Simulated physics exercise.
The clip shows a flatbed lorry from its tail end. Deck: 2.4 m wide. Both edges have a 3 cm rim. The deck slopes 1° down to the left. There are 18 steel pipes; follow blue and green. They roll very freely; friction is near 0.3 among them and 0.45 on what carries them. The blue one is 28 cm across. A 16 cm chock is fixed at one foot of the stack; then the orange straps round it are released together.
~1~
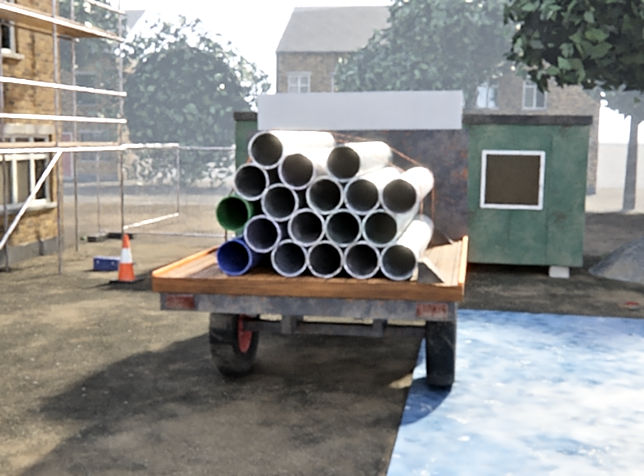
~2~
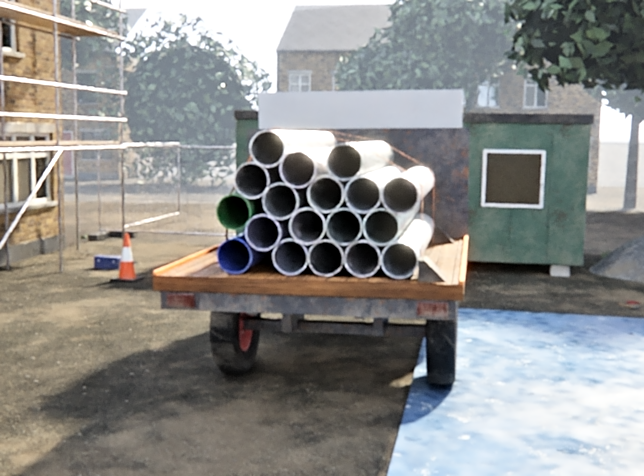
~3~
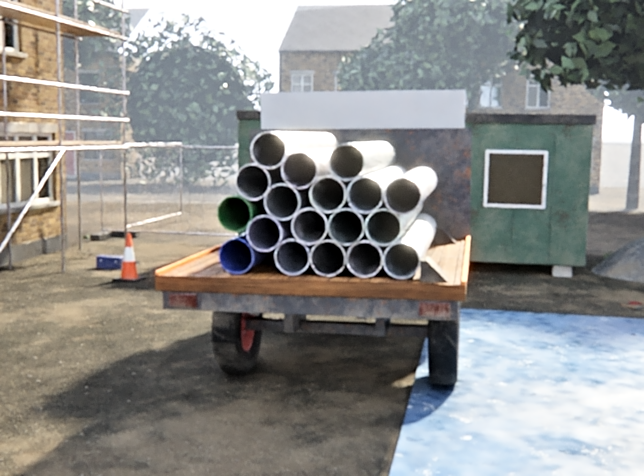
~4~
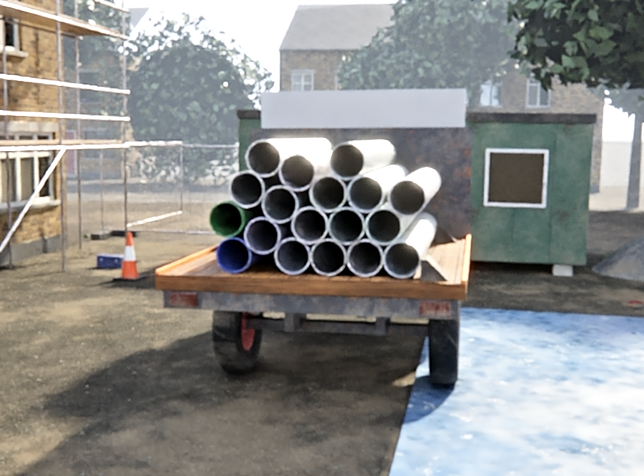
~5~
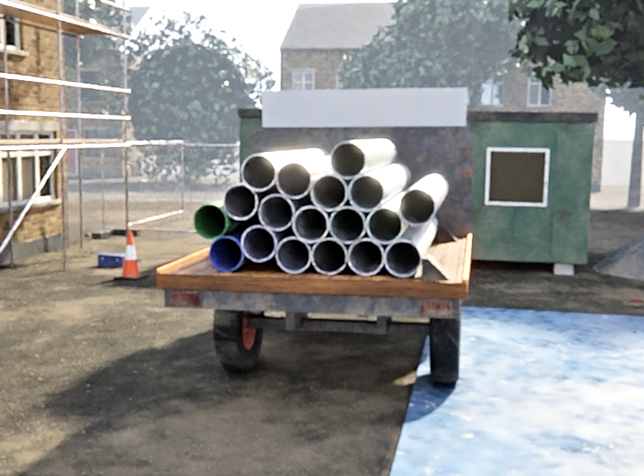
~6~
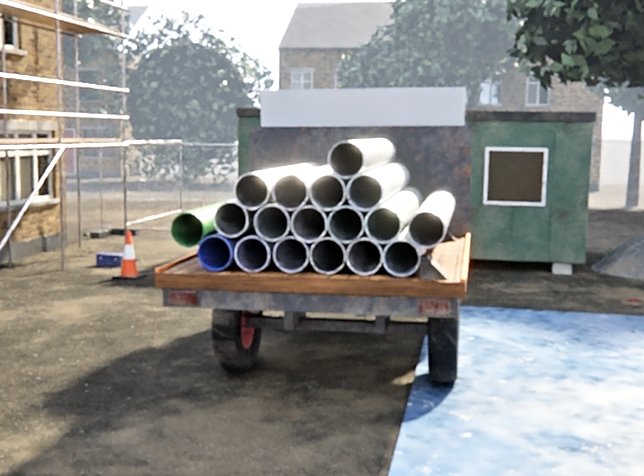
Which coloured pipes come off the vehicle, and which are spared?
Blue falls off. Green falls off.
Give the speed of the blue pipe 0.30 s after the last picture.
About 1.0 m/s.
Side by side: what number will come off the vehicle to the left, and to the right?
Left 2, right 1.
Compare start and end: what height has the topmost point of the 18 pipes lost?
About 10 cm.
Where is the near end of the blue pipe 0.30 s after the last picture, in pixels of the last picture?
Around (184, 253).
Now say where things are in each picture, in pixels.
In the first picture, blue (234, 257), green (233, 213); straps on; chock at (422, 271); the deck slopes 1° down to the left; 5 of the 18 lie on the deck itself.
In the second picture, blue (234, 256), green (233, 212); straps tight.
In the third picture, blue (236, 256), green (234, 214); no straps.
In the fourth picture, blue (234, 255), green (226, 220); straps gone.
In the fifth picture, blue (226, 254), green (210, 222); no straps.
In the sixth picture, blue (215, 253), green (188, 230); straps gone; chock at (424, 268).
Then, 0.3 s past the sixth picture, blue is on the deck, 20 cm from the left edge, rolling left; green is dropping off the left side; 2 of 18 are off.
Then, 0.7 s past the sixth picture, blue is dropping off the left side; green is down on the left; 3 of 18 are off.
Finally (5.0 s after the last picture), blue is down on the left; green is down on the left; 3 of 18 are off.
